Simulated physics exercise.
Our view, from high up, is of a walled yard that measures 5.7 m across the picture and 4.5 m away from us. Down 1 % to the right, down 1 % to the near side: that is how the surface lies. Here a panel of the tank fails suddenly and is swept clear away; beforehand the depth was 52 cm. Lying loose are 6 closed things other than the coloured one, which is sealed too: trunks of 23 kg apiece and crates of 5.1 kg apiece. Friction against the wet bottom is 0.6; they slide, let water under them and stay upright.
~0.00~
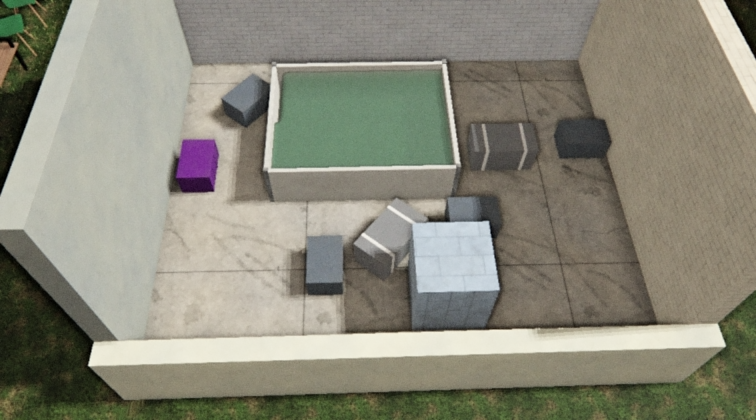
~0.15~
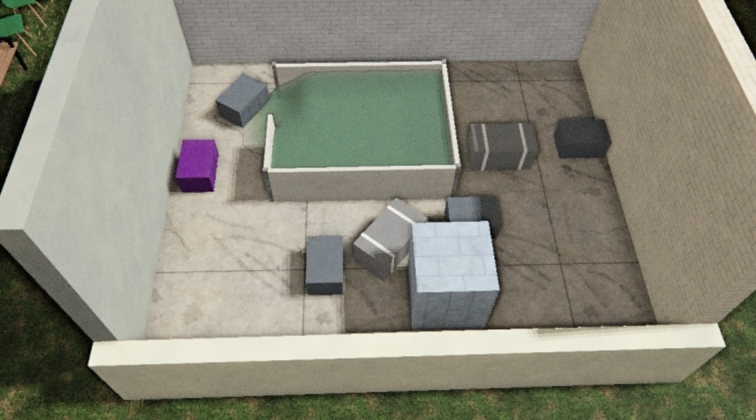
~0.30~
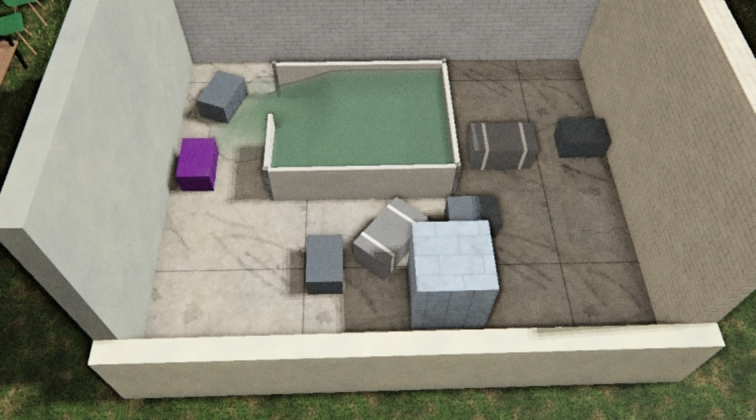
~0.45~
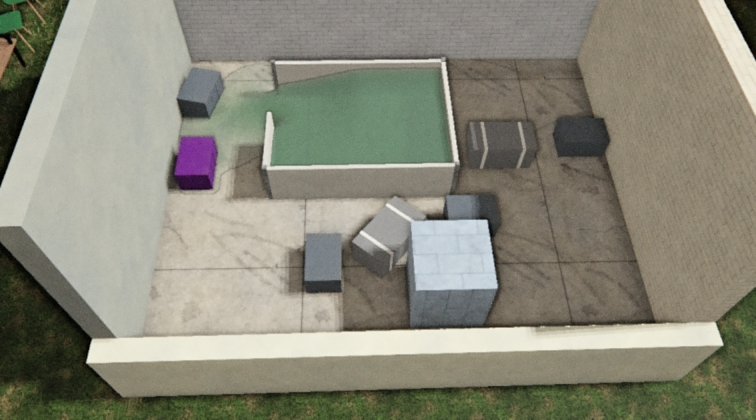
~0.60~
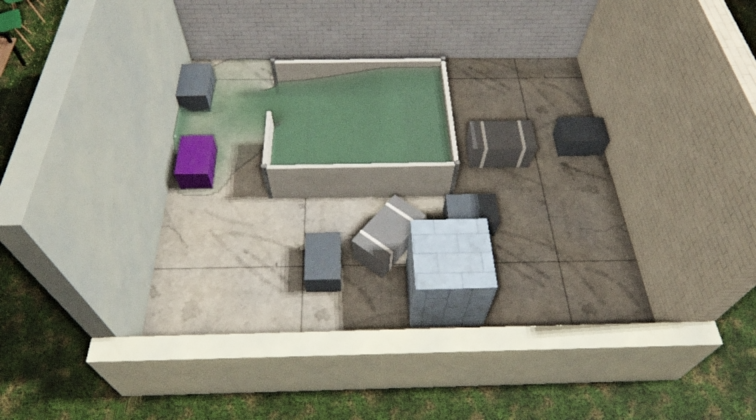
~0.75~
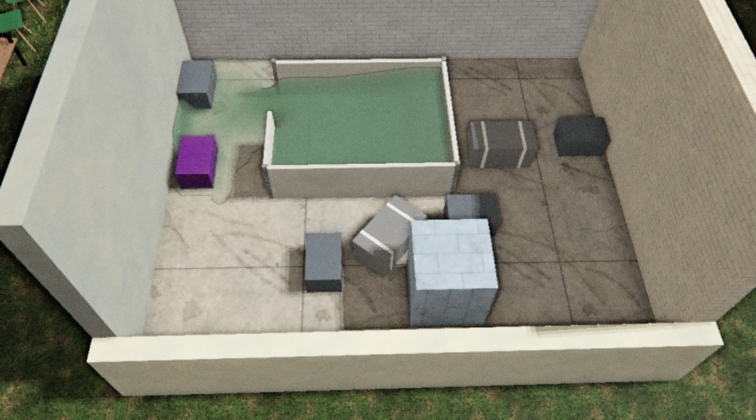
A walled yard with a stained tile floor and grass outside is seen from high above by a still camera. A pale-rimmed tank of green water stands at the back, with a purple crate to its left, grey and dark boxes around it, and a large pale-blue block in front. The tank's left side opens, and water spreads leftward across the floor as one grey box slides to the left wall.
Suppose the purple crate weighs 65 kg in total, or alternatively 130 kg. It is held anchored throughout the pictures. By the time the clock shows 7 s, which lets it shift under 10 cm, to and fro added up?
The small load falls short; double manages.
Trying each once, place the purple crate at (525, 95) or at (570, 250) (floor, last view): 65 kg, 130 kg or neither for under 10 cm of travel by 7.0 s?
In that order: The lighter suffices; the lighter suffices.
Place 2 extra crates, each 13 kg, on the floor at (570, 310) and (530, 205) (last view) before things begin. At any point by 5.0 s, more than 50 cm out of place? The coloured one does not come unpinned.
Below the mark, below the mark.
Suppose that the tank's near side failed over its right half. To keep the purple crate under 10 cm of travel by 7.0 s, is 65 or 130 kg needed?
Under that change, the first option suffices.
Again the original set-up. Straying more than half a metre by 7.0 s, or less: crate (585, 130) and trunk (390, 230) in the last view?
In that order: More, less.
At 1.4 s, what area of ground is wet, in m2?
I'd put it close to 7.0 m2.
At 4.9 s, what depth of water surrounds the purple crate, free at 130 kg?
Roughly 12 cm.
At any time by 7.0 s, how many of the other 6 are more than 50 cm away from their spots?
It adds up to 2.
After 1.4 s the purple crate would be 0 cm from its start with 65 kg and 0 cm from its start with 130 kg; 11 cm of water round it then.
After 3.1 s the purple crate would be 20 cm from its start with 65 kg and 0 cm from its start with 130 kg; 13 cm of water round it then.
After 4.9 s the purple crate would be 20 cm from its start with 65 kg and 0 cm from its start with 130 kg; 12 cm of water round it then.
After 7.0 s the purple crate would be 20 cm from its start with 65 kg and 0 cm from its start with 130 kg; 8 cm of water round it then.
